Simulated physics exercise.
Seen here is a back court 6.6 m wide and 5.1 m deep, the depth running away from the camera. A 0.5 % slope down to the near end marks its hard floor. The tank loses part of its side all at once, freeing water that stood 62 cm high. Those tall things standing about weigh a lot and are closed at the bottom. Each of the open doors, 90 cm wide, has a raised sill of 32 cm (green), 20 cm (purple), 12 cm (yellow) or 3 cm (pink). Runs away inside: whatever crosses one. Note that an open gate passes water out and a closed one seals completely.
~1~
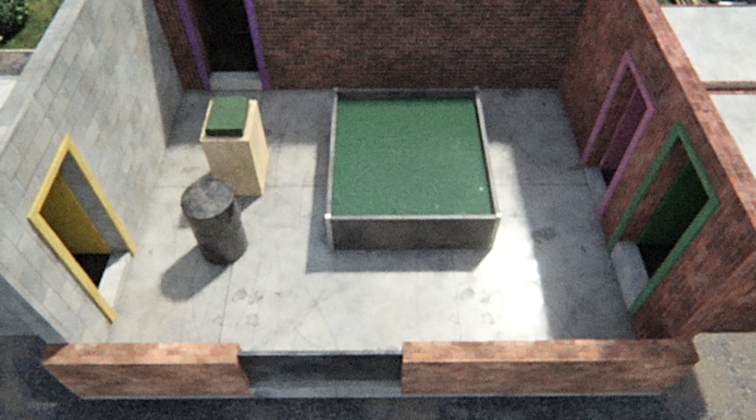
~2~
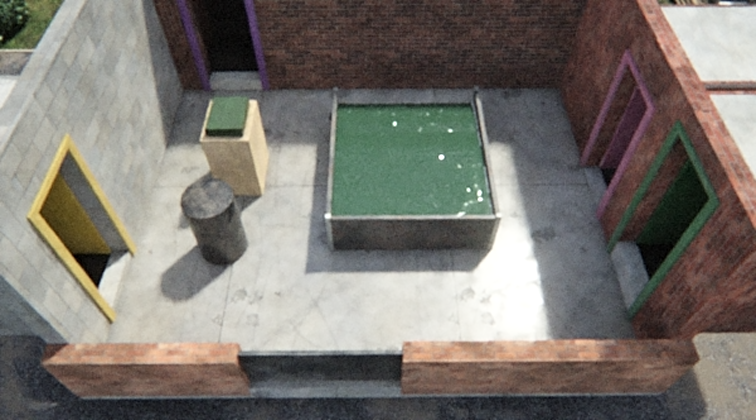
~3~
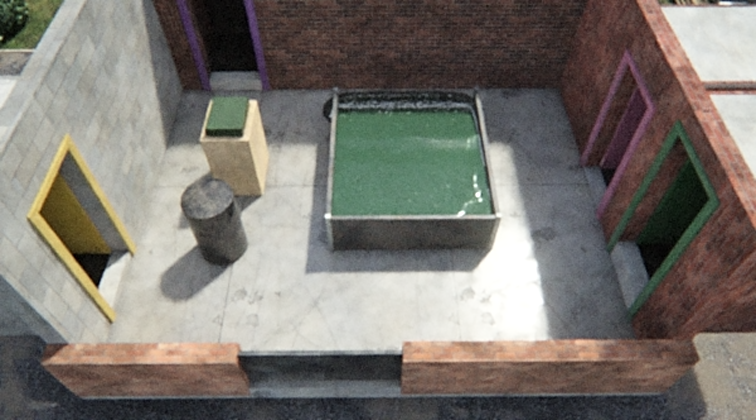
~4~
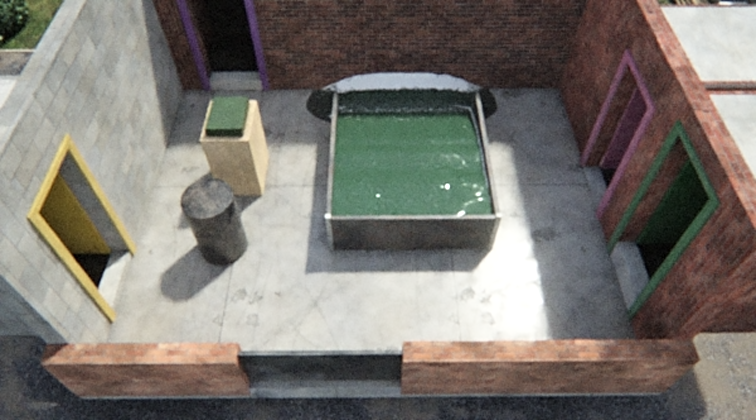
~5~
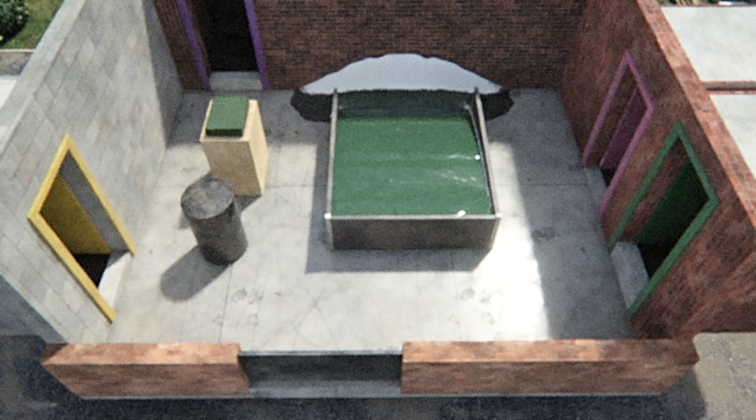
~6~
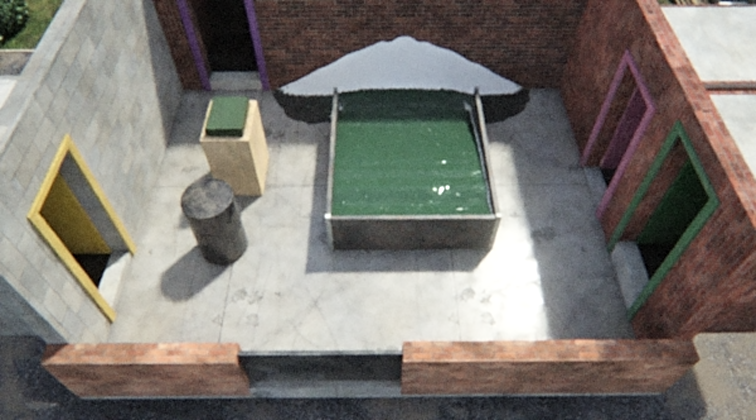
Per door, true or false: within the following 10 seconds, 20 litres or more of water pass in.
Green door: False. Purple door: False. Yellow door: False. Pink door: True.
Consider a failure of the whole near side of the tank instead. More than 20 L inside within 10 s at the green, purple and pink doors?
For green, too little; for purple, too little; for pink, too much.
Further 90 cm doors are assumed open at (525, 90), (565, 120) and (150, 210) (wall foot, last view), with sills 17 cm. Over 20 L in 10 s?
Result in order - more than that, more than that, not enough.
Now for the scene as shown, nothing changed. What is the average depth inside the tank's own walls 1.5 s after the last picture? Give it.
I'd put the mean depth near 30 centimetres.
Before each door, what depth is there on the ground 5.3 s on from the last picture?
Depths: Green door 9 cm, purple door 13 cm, yellow door 10 cm, pink door 5 cm.
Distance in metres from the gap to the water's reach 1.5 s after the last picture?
That comes to near 4.2 m out.
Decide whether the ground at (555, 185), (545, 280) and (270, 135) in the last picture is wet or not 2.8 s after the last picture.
The first point is awash, the second is awash and the third is awash.
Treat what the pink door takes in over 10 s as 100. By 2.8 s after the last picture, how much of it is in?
Fraction in by then: Around 30 per cent.
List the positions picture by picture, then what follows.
The first picture shows still water, 62 cm deep, in the tank at (409, 151).
In the second picture, water pours out on the tank's far side and has run 1.2 m, to a hidden place; typically 9 cm deep outside, 62 cm at the tank's back.
In the third picture, water pours out on the tank's far side and has run 1.3 m, to (330, 105); typically 11 cm deep outside, 62 cm at the tank's back.
In the fourth picture, the front is at (321, 91), 1.7 m from the gap on the tank's far side; 2.2 m2 of floor is under water; 62 cm left at the back of the tank.
In the fifth picture, the front is at (300, 91), 2.0 m from the gap on the tank's far side; 2.4 m2 of floor is under water; 62 cm left at the back of the tank.
In the sixth picture, the front is at (280, 91), 2.3 m from the gap on the tank's far side; 2.6 m2 of floor is under water; 60 cm left at the back of the tank.
Then, 0.7 s after the last picture water covers 25 % of the floor and is deepest (48 cm) near (400, 97); green door not reached, purple door 7 cm at the sill, 0 L in, yellow door not reached, pink door not reached.
Then, 1.5 s after the last picture water covers 35 % of the floor and is deepest (44 cm) near (543, 90); green door not reached, purple door 11 cm at the sill, 0 L in, yellow door not reached, pink door 8 cm at the sill, 0 L in.
Then, 2.8 s after the last picture water covers 70 % of the floor and is deepest (28 cm) near (543, 90); green door 5 cm at the sill, 0 L in, purple door 8 cm at the sill, 0 L in, yellow door 5 cm at the sill, 0 L in, pink door 8 cm at the sill, 16 L in.
Then, 5.3 s after the last picture water covers 95 % of the floor and is deepest (22 cm) near (390, 112); green door 9 cm at the sill, 0 L in, purple door 13 cm at the sill, 0 L in, yellow door 10 cm at the sill, 1 L in, pink door 5 cm at the sill, 40 L in.
Then, 9.3 s after the last picture water covers 100 % of the floor and is deepest (18 cm) near (293, 368); green door 13 cm at the sill, 0 L in, purple door 11 cm at the sill, 0 L in, yellow door 8 cm at the sill, 3 L in, pink door 4 cm at the sill, 54 L in.
